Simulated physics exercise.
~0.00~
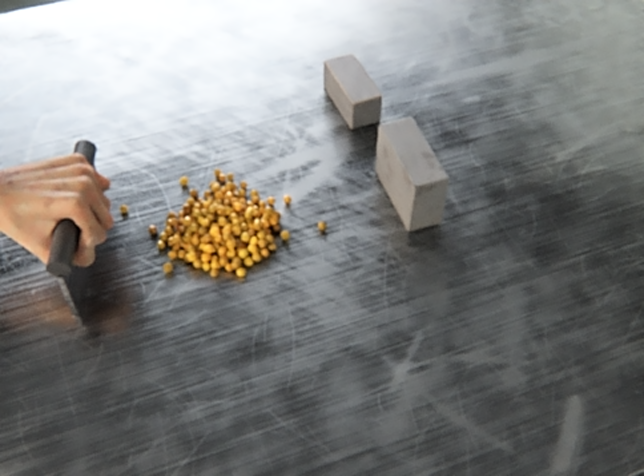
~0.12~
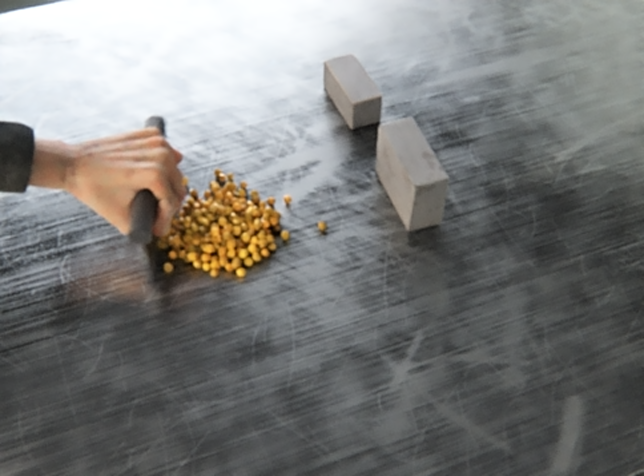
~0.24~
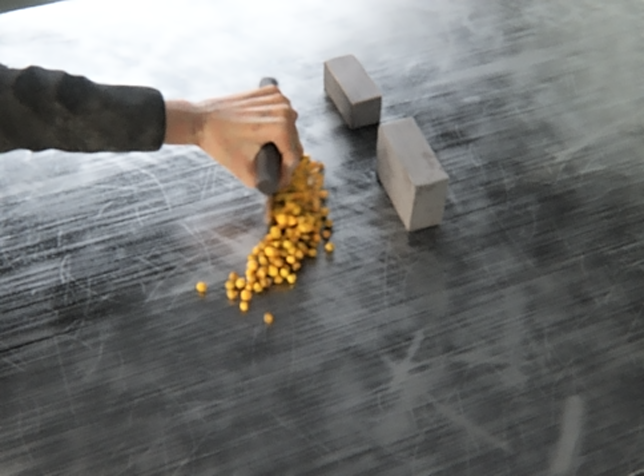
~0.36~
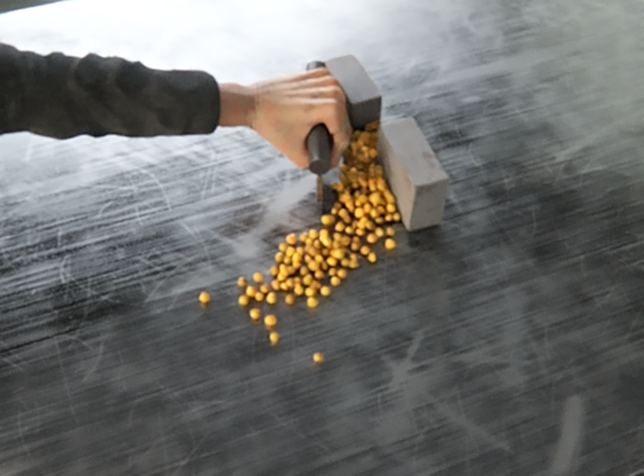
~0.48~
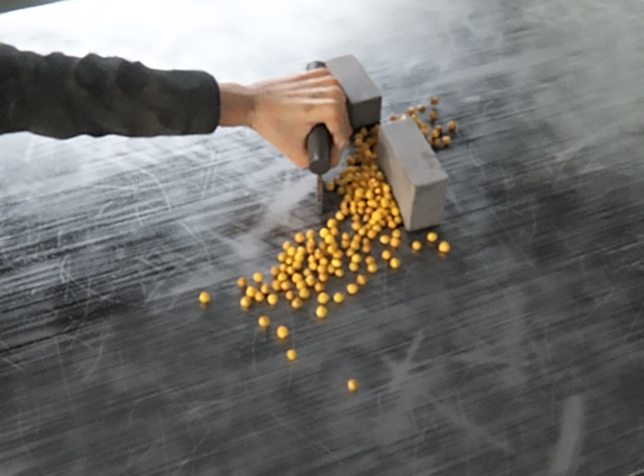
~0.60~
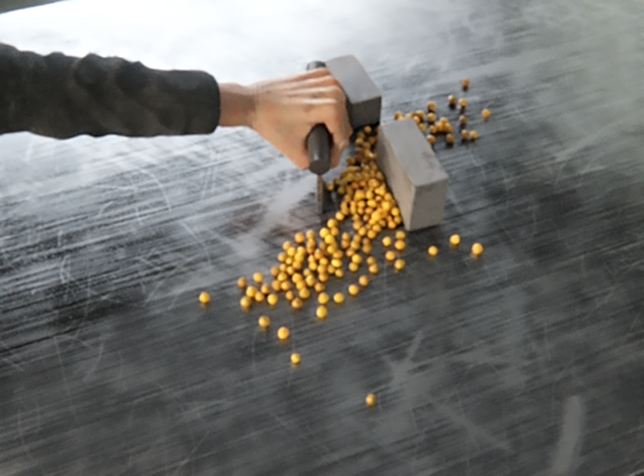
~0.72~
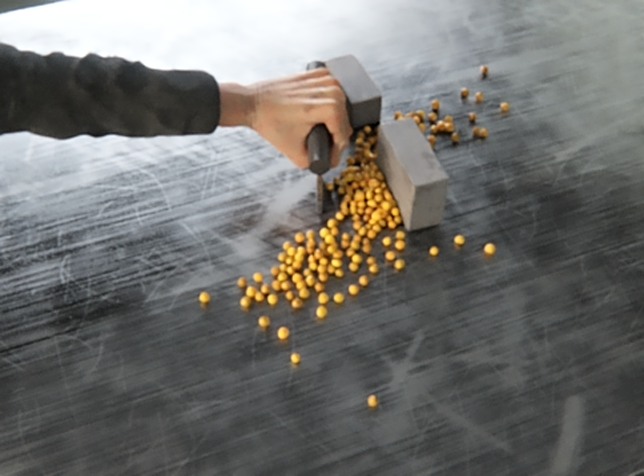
The footage shows a hand pushing a pile of small yellow kernels rightward with a dark-handled scraper across a scratched dark surface toward two grey blocks. The scraper stops at the blocks, where most kernels remain held up, while some spill round the near block and others scatter through the gap.
